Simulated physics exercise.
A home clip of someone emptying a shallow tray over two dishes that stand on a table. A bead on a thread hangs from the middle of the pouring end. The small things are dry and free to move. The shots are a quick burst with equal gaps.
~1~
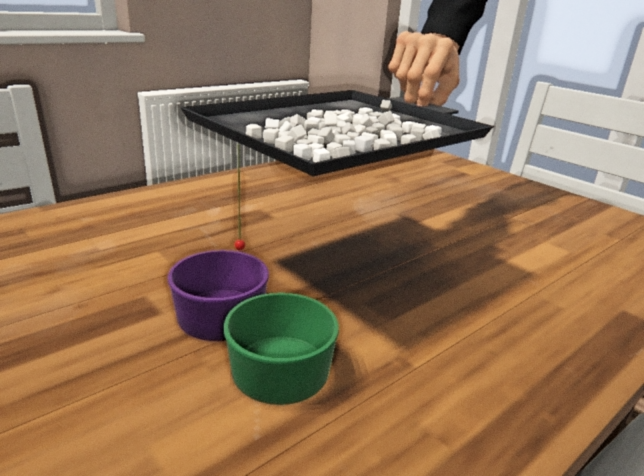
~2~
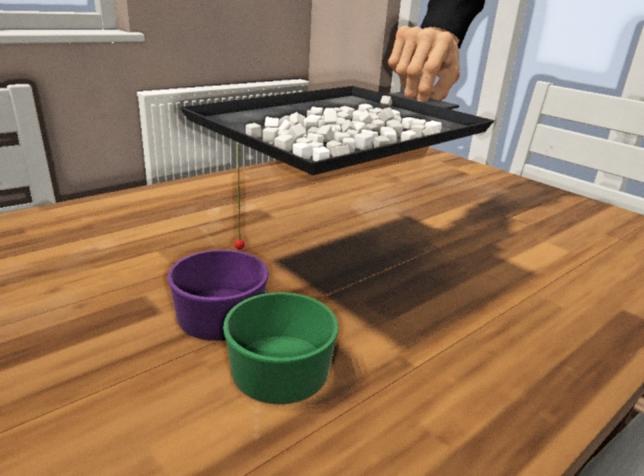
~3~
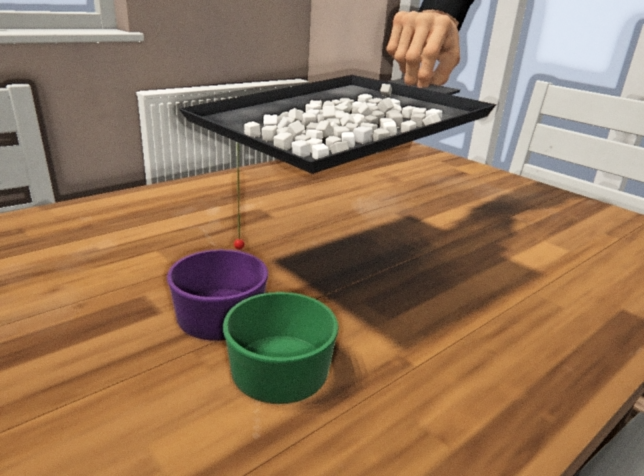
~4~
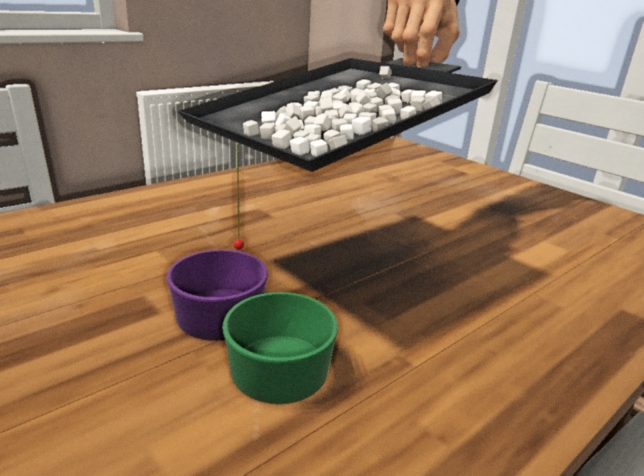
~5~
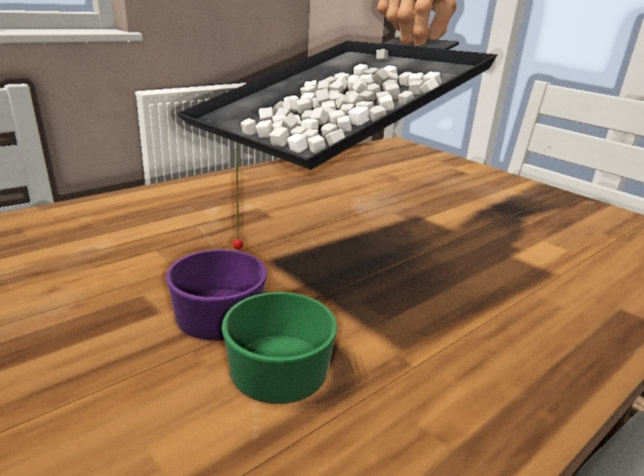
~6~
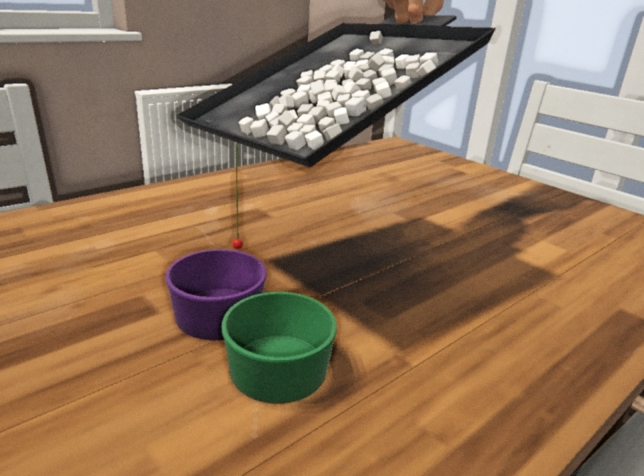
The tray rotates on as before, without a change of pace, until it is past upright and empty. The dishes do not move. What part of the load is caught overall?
They take only the smaller part between them.
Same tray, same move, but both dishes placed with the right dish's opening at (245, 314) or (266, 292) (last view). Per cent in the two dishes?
The first gives 50 %, the second 30 %.
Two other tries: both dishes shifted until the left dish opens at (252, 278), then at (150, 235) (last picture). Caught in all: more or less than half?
At the first place less than half, at the second over half.
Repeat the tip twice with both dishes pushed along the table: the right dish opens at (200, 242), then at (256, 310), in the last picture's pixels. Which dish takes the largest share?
At the first place the right one, at the second left.
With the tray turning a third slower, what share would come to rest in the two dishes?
Roughly 40 in a hundred.
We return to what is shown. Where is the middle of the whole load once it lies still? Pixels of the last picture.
Around (150, 285).
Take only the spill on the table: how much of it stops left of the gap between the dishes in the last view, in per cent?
Roughly 100 in a hundred.
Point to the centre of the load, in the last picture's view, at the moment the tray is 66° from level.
At about (244, 111).
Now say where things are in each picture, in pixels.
In the first frame, corners of the pouring end at (188, 108) and (314, 160), level; middle of the load at (340, 130), sugar cubes; left dish at (177, 306); right dish at (236, 364); bead on its thread at (240, 245).
In the second frame, corners of the pouring end at (187, 107) and (313, 159), level; middle of the load at (340, 127).
In the third frame, corners of the pouring end at (186, 108) and (312, 158), tipped barely, lowest at the left corner; middle of the load at (339, 121).
In the fourth frame, corners of the pouring end at (185, 110) and (310, 156), tipped a little, lowest at the left corner; middle of the load at (338, 111).
In the fifth frame, corners of the pouring end at (184, 112) and (308, 155), tipped clearly, lowest at the left corner; middle of the load at (355, 101).
In the sixth frame, corners of the pouring end at (183, 114) and (305, 153), tipped clearly, lowest at the left corner; middle of the load at (351, 90); left dish at (175, 305); right dish at (234, 363).
Soon, tray tipped steeply; nearly all on the tray; a small part in the air.
A while on, tray tipped past a quarter turn; a stray few on the tray; a small part in the right dish; a small part in the left dish; about two thirds outside both; about a quarter in the air.
Towards the end, tray tipped past a quarter turn; a small part in the right dish; about a quarter in the left dish; most outside both.
Finally, tray tipped past a quarter turn; a small part in the right dish; about a quarter in the left dish; most outside both.
